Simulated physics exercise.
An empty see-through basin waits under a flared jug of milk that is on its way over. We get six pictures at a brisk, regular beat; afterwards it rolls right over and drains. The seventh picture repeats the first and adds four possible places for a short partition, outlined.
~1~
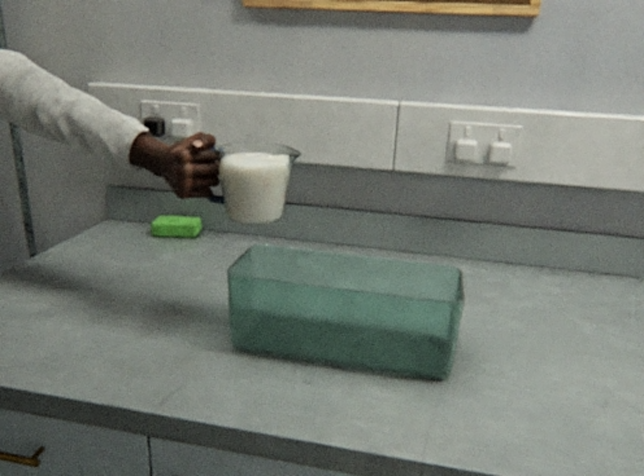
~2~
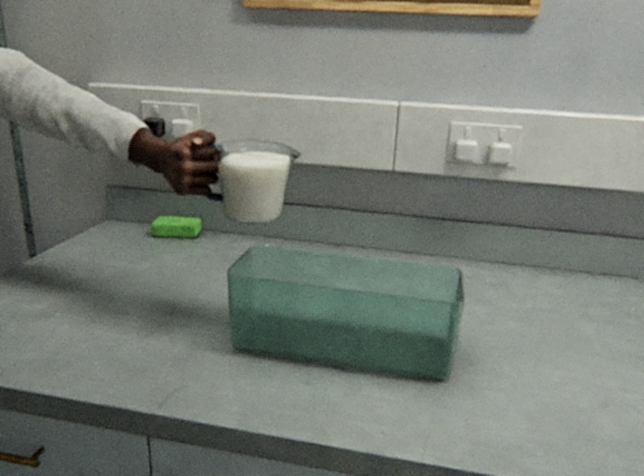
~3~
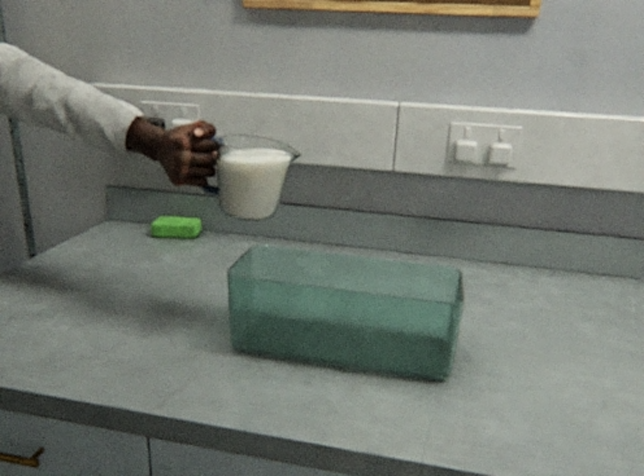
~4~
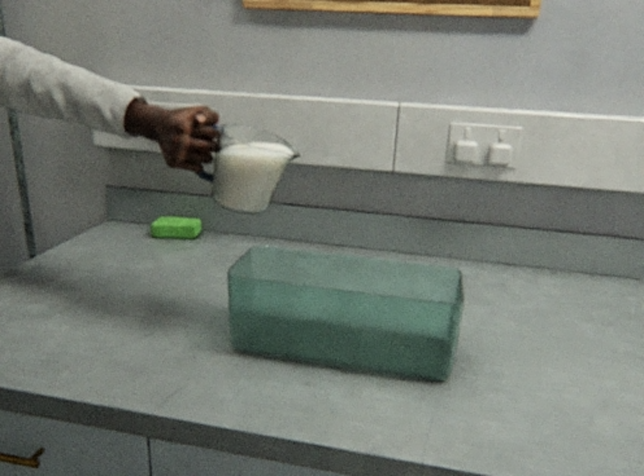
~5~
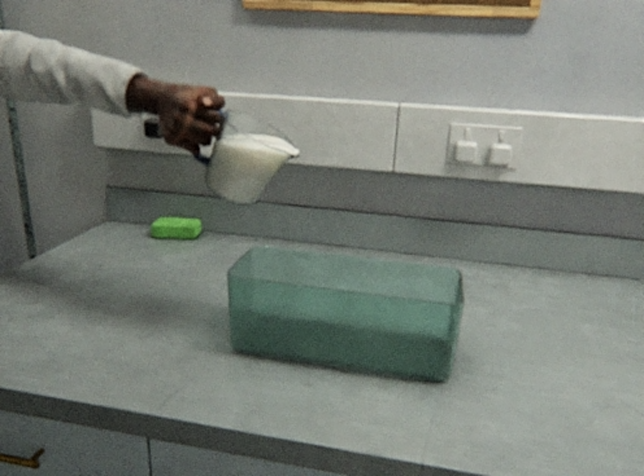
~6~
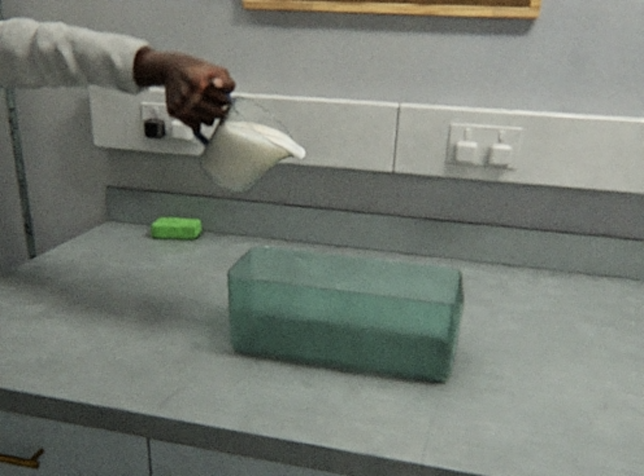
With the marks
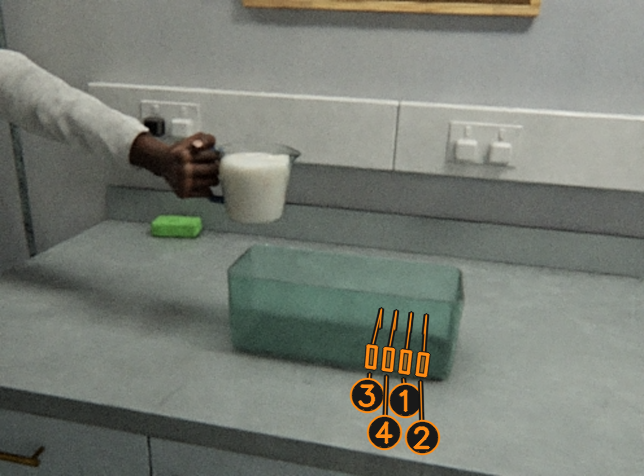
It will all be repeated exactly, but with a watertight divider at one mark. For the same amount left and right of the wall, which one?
Take 3.
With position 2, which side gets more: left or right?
The left side.
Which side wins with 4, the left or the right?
The left side.
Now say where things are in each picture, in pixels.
Upright, lip at (300, 154); basin from (232, 344) to (451, 377); nothing has left yet.
Upright, lip at (300, 155); nothing has left yet.
Tipped about 7°, lip at (299, 155); nothing has left yet.
Tipped about 15°, lip at (299, 155); nothing has left yet.
Tipped about 26°, lip at (299, 156); milk is over the lip, down to (299, 156).
Tipped about 38°, lip at (298, 156); milk is over the lip, down to (298, 156).
On the marked copy, 1 at (403, 378); 2 at (420, 381); 3 at (369, 373); 4 at (386, 376).
For position 1, about 82 % ends left of the wall and 8 % right of it; 10 % is lost outside.
For position 2, about 78 % ends left of the wall and 10 % right of it; 12 % is lost outside.
For position 3, about 51 % ends left of the wall and 44 % right of it; 5 % is lost outside.
For position 4, about 80 % ends left of the wall and 12 % right of it; 8 % is lost outside.
